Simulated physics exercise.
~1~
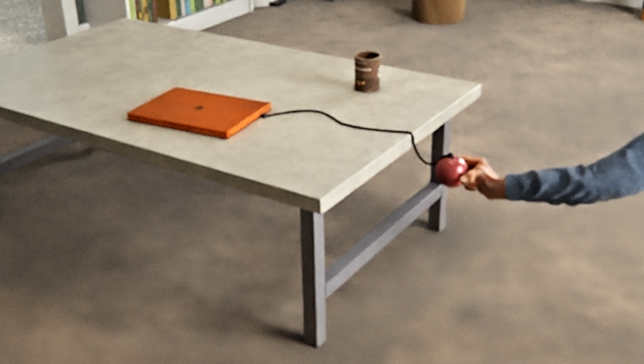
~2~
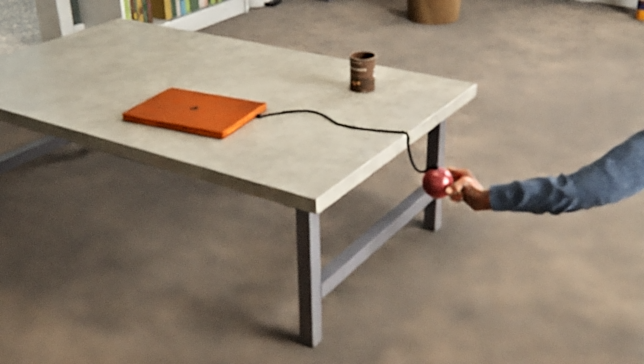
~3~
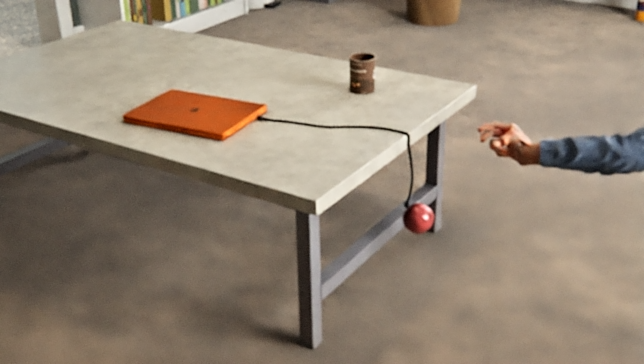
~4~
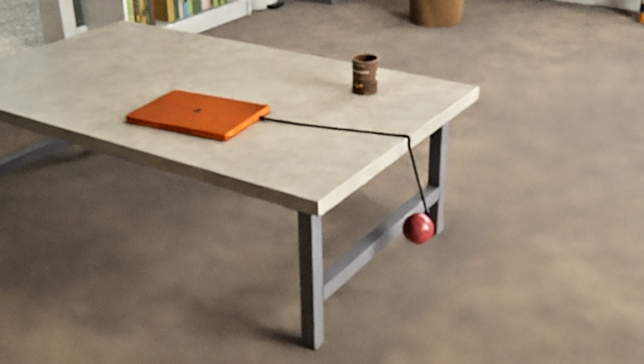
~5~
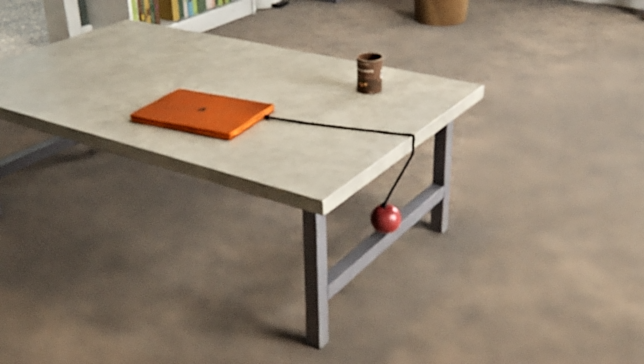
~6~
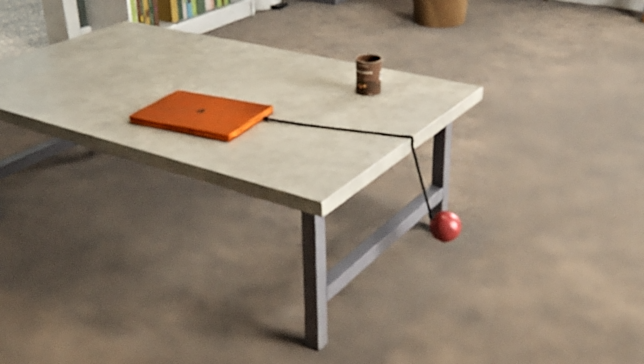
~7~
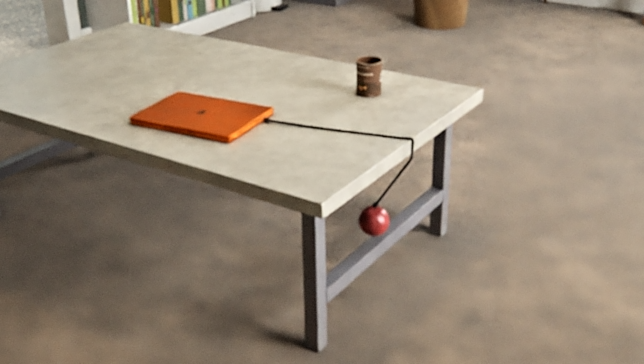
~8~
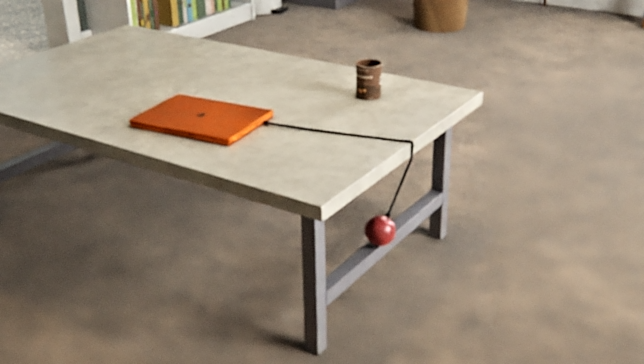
In the video, a hand holds a red apple beside a desk, its black shoelace running to an orange laptop near a brown cup. The hand releases it and withdraws, and the apple drops slightly and swings side to side, still hanging off the floor while laptop and cup stay put.
